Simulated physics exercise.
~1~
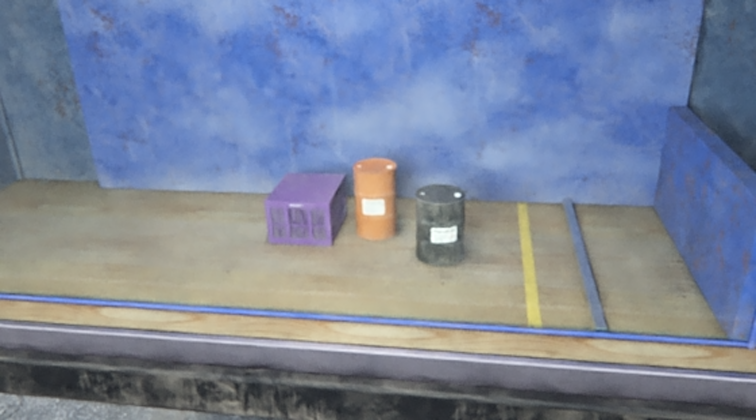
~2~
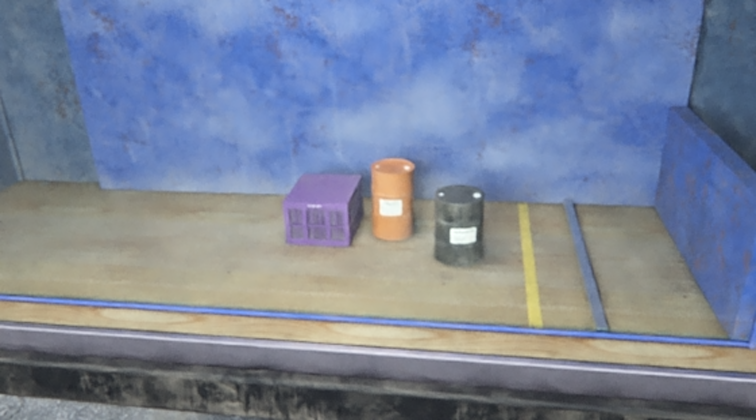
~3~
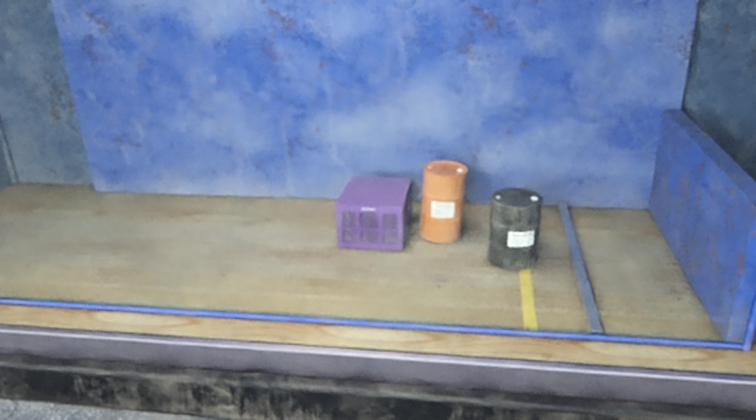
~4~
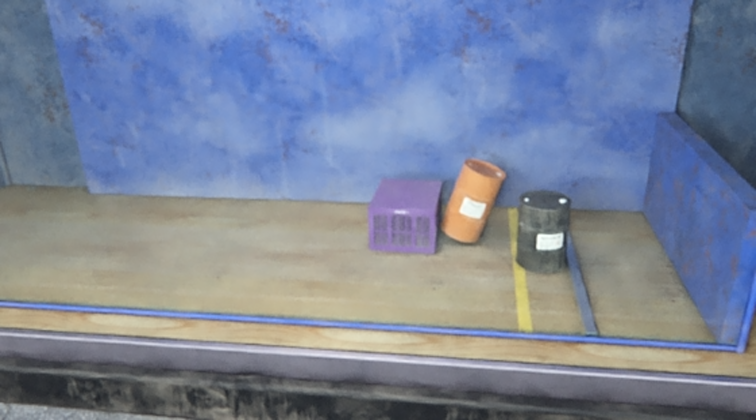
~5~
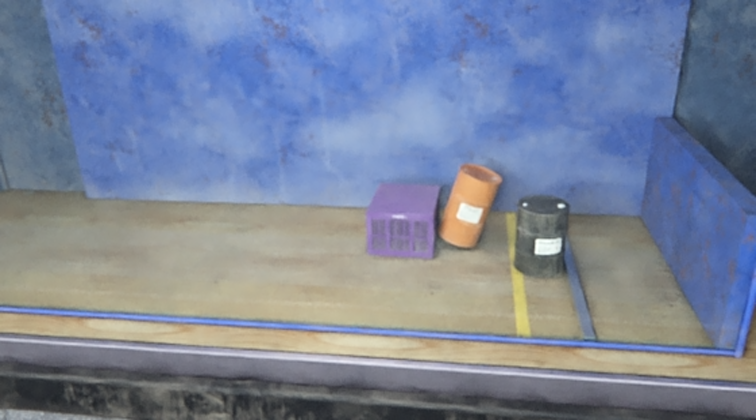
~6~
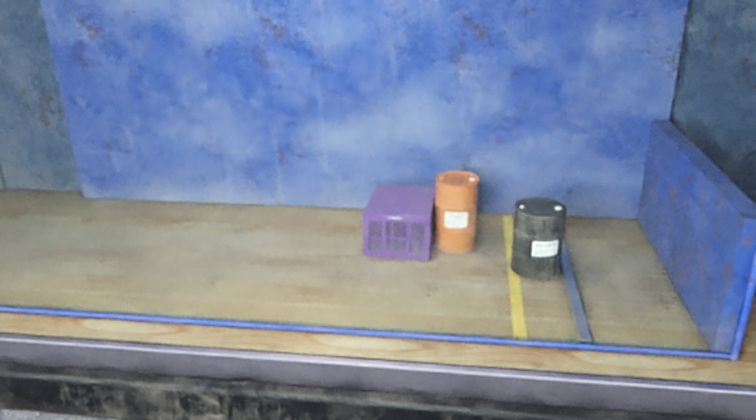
A purple crate and two drums slide right; the orange drum tilts, then stands upright again.
